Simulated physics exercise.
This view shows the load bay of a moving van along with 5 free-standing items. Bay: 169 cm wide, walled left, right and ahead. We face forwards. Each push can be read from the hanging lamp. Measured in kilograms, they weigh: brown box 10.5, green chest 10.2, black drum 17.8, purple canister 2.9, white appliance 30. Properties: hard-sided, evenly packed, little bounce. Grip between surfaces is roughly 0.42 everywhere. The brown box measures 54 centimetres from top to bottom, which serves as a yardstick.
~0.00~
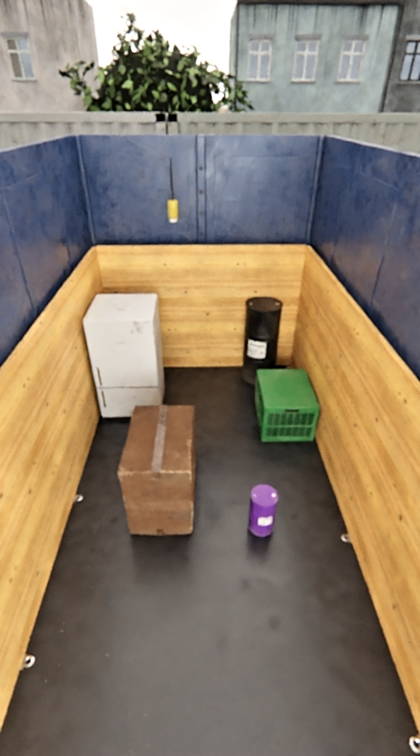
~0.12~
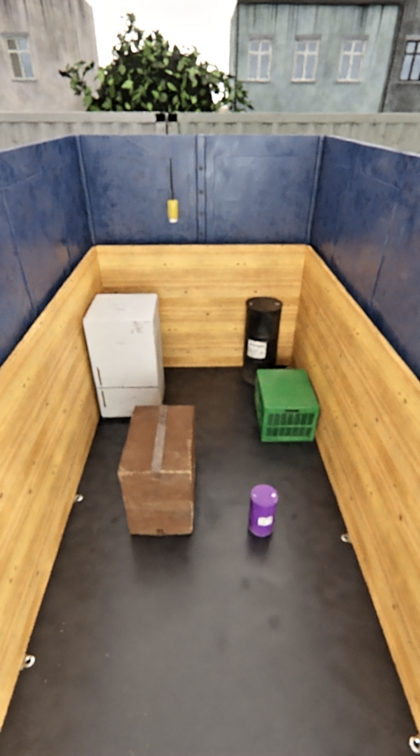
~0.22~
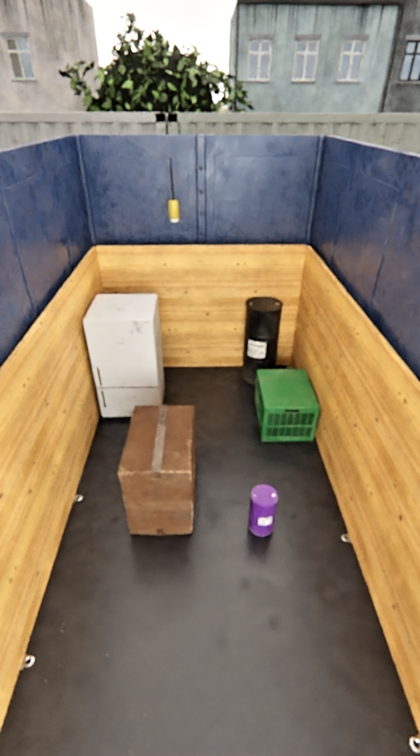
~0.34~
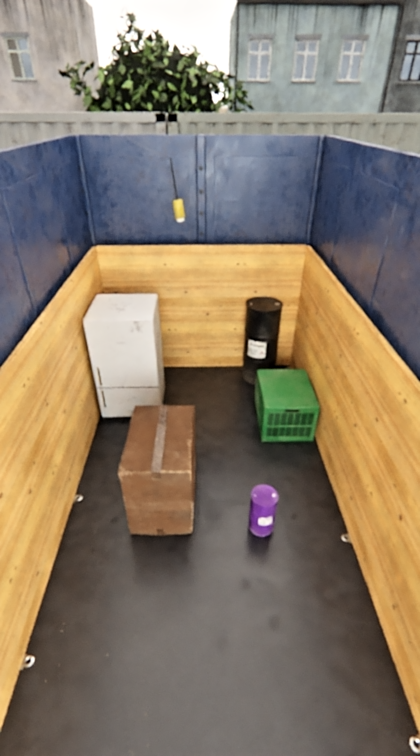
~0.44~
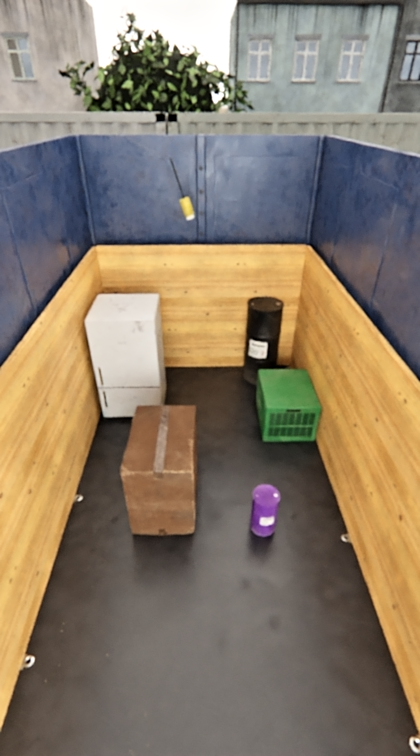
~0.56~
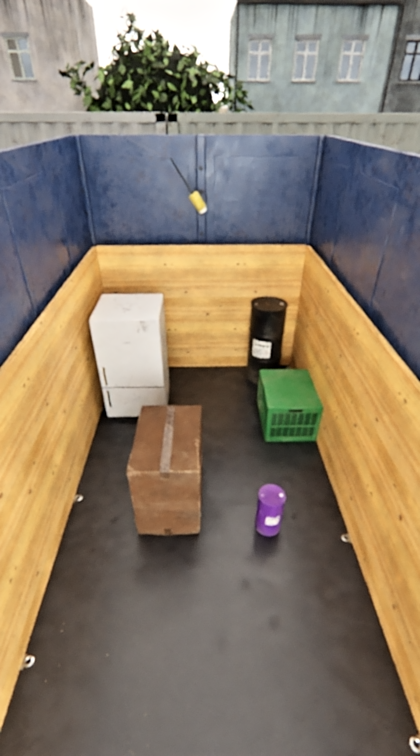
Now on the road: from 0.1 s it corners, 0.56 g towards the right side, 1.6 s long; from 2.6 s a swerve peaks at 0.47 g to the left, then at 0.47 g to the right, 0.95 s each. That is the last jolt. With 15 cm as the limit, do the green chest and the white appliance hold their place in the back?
My prediction: The green chest is not relocated; the white appliance is relocated.
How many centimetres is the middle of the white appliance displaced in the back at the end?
It ends about 76 centimetres from where it started.
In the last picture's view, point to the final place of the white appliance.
At about (225, 351).
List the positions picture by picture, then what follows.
No push; green chest (284, 404); white appliance (130, 358), in the first frame.
Load feels 0.04 g right; purple canister (263, 511); brown box (163, 468), in the second frame.
Load feels 0.27 g right; black drum (261, 342); purple canister (263, 511), in the third frame.
Load feels 0.54 g right; brown box (163, 468); black drum (261, 342), in the fourth frame.
Load feels 0.56 g right; purple canister (265, 511); brown box (165, 468), in the fifth frame.
Load feels 0.56 g right; green chest (287, 404) 2 cm from its spot; white appliance (135, 358) 4 cm from its spot, in the sixth frame.
By 0.96 s, load feels 0.56 g right; white appliance 29 cm from its spot near (166, 357); green chest 2 cm from its spot near (287, 404); purple canister 29 cm from its spot.
By 1.26 s, load feels 0.56 g right; white appliance 62 cm from its spot near (208, 357); green chest 2 cm from its spot near (287, 404); brown box 66 cm from its spot.
When it is over (5.0 s), not toppled but over 15 cm from the start, brown box, black drum, purple canister and white appliance; the last one within 15 cm of the start. In the last view, green chest near (287, 404), white appliance near (225, 351).
